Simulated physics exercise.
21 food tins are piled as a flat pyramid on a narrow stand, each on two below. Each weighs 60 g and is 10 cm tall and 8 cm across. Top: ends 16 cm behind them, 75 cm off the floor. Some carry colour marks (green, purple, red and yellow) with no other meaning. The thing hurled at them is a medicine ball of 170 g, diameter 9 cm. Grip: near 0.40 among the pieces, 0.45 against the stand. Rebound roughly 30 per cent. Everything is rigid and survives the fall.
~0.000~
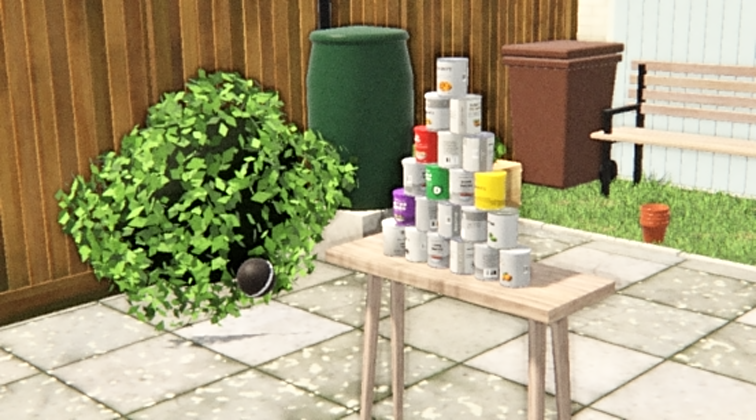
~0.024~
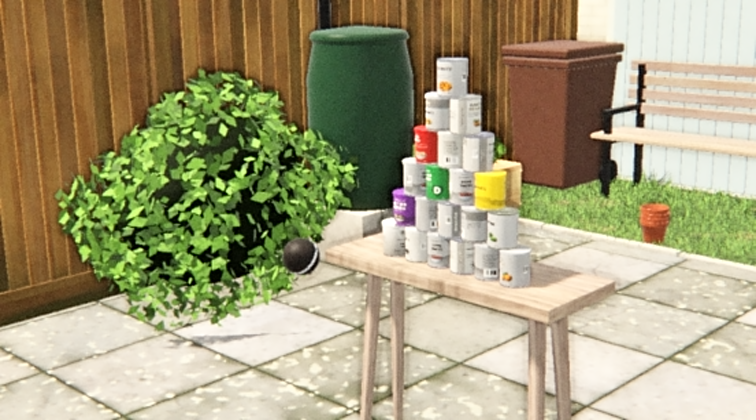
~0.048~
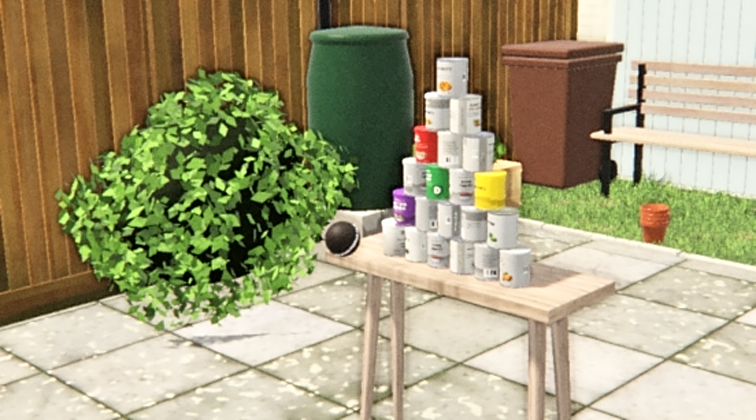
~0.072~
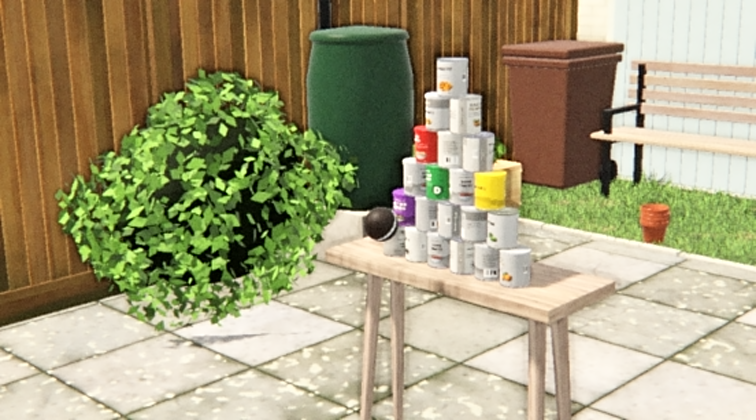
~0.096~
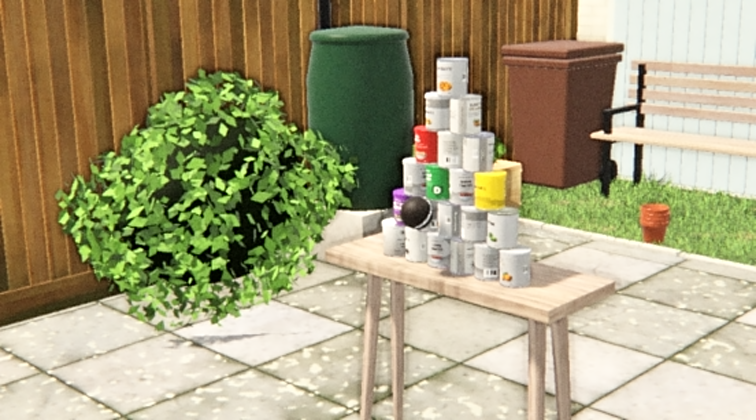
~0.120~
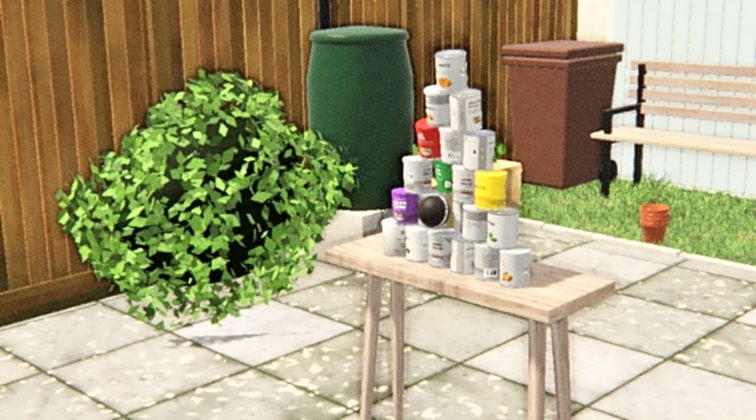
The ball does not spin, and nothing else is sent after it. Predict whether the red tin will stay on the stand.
I expect it to be gone.
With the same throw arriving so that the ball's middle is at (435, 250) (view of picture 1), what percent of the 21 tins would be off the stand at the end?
It would then come to 60 per cent.
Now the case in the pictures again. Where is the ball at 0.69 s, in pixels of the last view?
Check around pixel (584, 393).
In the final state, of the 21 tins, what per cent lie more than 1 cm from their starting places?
Shifted: 65 per cent.
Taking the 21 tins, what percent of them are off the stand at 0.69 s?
It's 40 percent at that point.
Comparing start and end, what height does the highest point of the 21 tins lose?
I'd say it's about 29 cm lower than before.
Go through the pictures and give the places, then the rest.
In the first picture (each place is the centre of the face we see best), ball (257, 278) 61 cm from contact, 5.9 m/s; red tin (418, 146); yellow tin (497, 193); green tin (433, 184); all in place.
The second picture shows ball (301, 257) 47 cm from contact, 5.9 m/s; red tin (418, 146).
The third picture shows ball (343, 239) 33 cm from contact, 5.8 m/s; red tin (418, 147).
The fourth picture shows ball (381, 225) 19 cm from contact, 5.8 m/s; red tin (418, 146).
The fifth picture shows ball (417, 213) 52 mm from contact, 5.8 m/s; red tin (418, 146).
The sixth picture shows ball (434, 211) after contact, 1.7 m/s; red tin (422, 144) tilted 13°; green tin (444, 178) tilted 7°; purple tin (399, 209); 9 have shifted.
By 0.34 s, ball still moving; 1 of the 21 tins off the stand; red tin on its side; green tin tilted 41°, 11 cm lower.
By 0.69 s, ball still moving; 8 of the 21 tins off the stand; red tin tilted 40°, 79 cm lower; purple tin on its side.
By 1.22 s, ball still moving; 11 of the 21 tins off the stand; red tin on its side; purple tin on its side.
When it is over (1.5 s), ball rolling away; 11 of the 21 tins off the stand; red tin on its side; purple tin on its side; green tin on its side. In pixels of the last frame, middles, red tin near (716, 389), purple tin near (413, 225).
